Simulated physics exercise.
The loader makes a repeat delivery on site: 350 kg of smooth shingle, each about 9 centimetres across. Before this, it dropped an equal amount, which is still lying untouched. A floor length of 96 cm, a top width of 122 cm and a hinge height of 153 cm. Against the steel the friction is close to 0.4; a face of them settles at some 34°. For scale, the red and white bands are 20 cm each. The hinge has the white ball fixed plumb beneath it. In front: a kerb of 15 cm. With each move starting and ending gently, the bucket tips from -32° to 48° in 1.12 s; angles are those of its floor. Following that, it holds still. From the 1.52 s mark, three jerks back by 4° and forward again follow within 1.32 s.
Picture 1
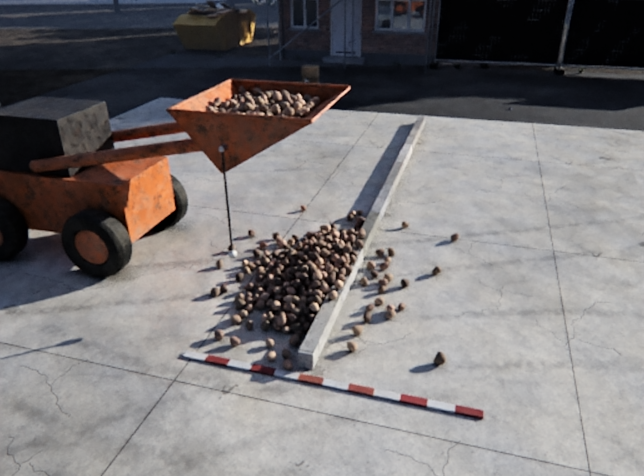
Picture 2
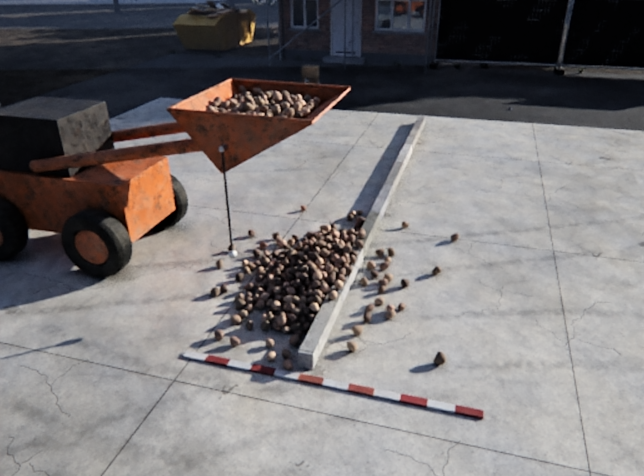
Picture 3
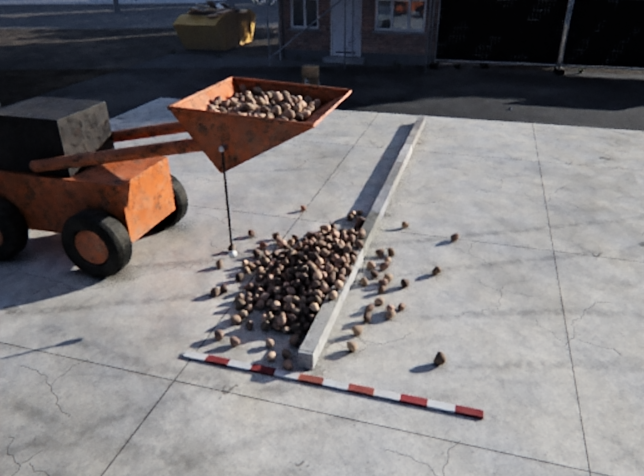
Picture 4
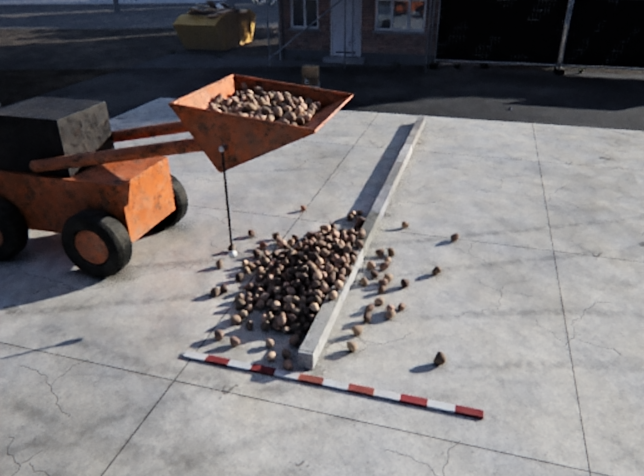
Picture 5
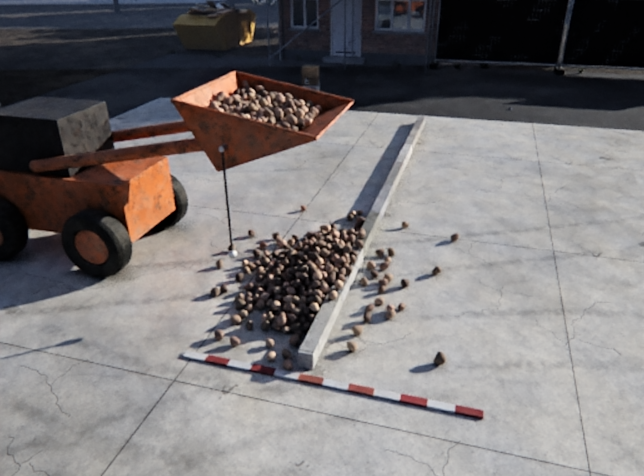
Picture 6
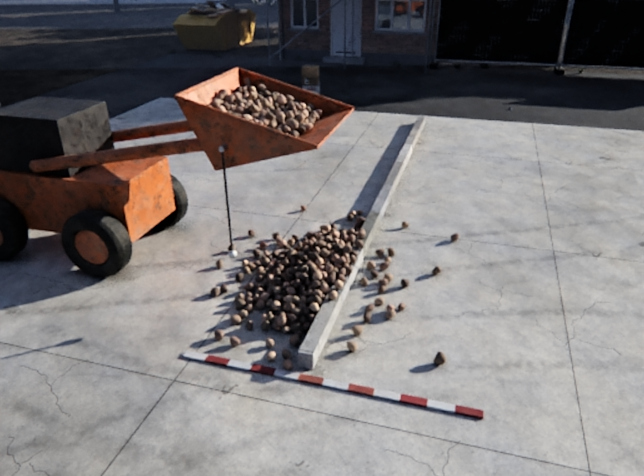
At the start, an orange loader holds a raised bucket of brown, rounded stones above a concrete yard, beside a heap lying mostly left of a long kerb. The bucket slowly tilts, its right-hand lip dipping slightly, while the stones stay inside and the loader and heap remain still.
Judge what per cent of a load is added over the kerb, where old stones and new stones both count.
The amount added is about 58 per cent of a load.
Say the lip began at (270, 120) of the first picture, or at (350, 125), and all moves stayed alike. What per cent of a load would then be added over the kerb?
The first position would add some 15 per cent, the second some 95.
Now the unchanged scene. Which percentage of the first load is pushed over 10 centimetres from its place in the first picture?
The answer is about 20 per cent.
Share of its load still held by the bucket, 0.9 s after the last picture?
It still holds about 35 per cent.
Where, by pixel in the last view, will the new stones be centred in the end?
They end up centred around (363, 275).
Then, 0.5 s after the last picture the floor is at 36°; in per cent of one load, 100 in the bucket, 94 on this side of the kerb, 6 over the kerb; the foremost stones are at (414, 294).
Then, 0.9 s after the last picture the floor is at 48°; in per cent of one load, 37 in the bucket, 156 on this side of the kerb, 6 over the kerb; the foremost stones are at (414, 294).
Then, 3.0 s after the last picture the floor is at 48°; in per cent of one load, 0 in the bucket, 136 on this side of the kerb, 63 over the kerb; the foremost stones are at (571, 323).
Then, 5.7 s after the last picture the floor is at 48°; in per cent of one load, 0 in the bucket, 136 on this side of the kerb, 63 over the kerb; the foremost stones are at (571, 323). Net gain over the kerb, 58.
